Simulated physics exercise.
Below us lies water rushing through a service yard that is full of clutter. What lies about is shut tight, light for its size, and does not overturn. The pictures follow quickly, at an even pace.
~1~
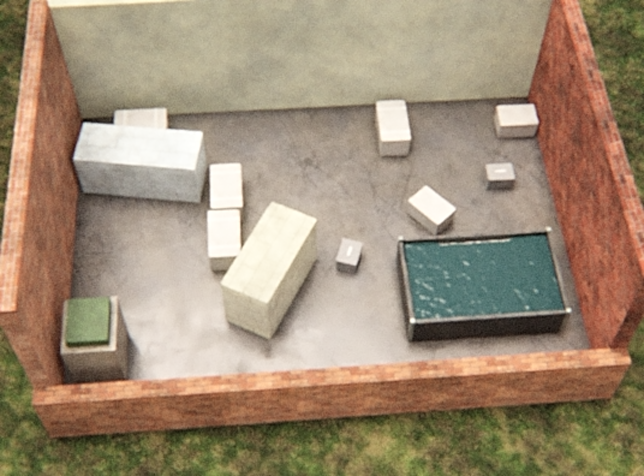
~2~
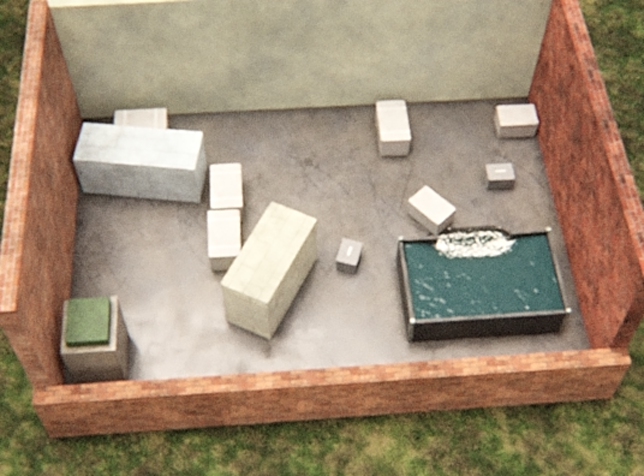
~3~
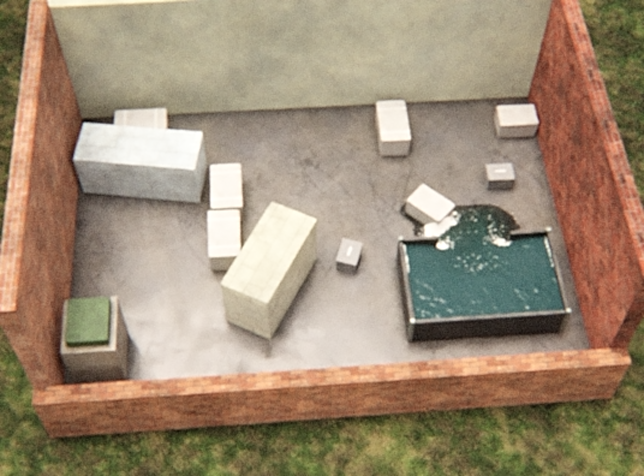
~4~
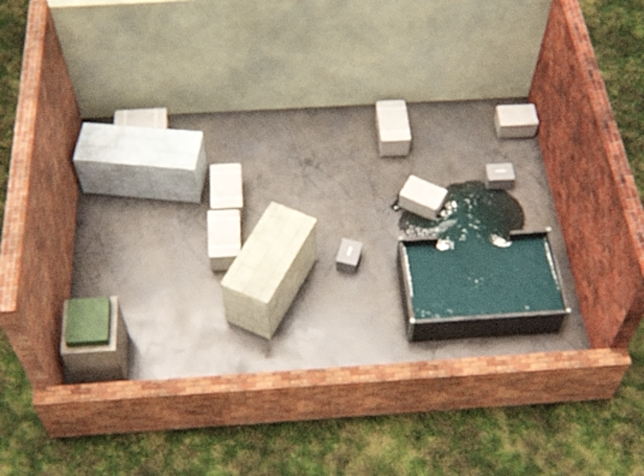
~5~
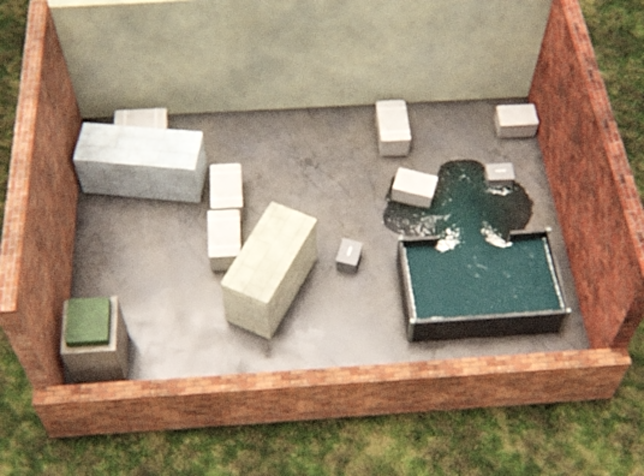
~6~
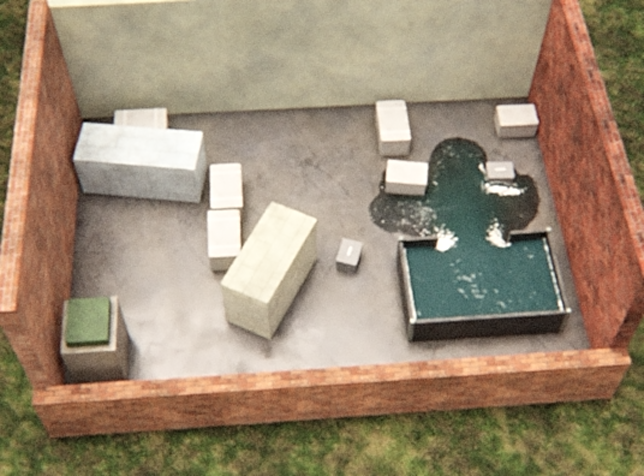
Walled service yard with dark green water bursting from a tank's back side, spreading around boxes and pushing a pale crate back-left.
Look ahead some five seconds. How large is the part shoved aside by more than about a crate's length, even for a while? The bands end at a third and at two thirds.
Share: From one to two thirds.
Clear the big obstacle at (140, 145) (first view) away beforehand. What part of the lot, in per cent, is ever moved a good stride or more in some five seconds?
Some 40 per cent.
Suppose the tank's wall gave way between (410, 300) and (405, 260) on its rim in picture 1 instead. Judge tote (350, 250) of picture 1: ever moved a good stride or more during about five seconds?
My call: Shifted that much.
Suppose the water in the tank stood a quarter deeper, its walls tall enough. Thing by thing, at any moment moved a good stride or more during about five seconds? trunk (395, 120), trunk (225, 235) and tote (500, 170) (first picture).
In turn: Shifted that much, less than that, swept aside.
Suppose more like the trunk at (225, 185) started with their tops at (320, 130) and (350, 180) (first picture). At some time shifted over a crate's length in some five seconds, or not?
In turn: Moved that far, not that far.
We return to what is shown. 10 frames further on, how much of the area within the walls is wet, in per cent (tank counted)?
I make it 35 per cent.
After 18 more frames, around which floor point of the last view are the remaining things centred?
At about (314, 175).
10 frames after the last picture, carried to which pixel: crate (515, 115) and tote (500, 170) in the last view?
Around (516, 86) and (516, 111).
A moment on, 1 of 8 are well off their spots; 0 afloat.
Next, 2 of 8 are well off their spots; 3 afloat.
Later, 3 of 8 are well off their spots; 2 afloat.
In the end, 2 of 8 are well off their spots, and 3 have been at some point; 3 afloat.
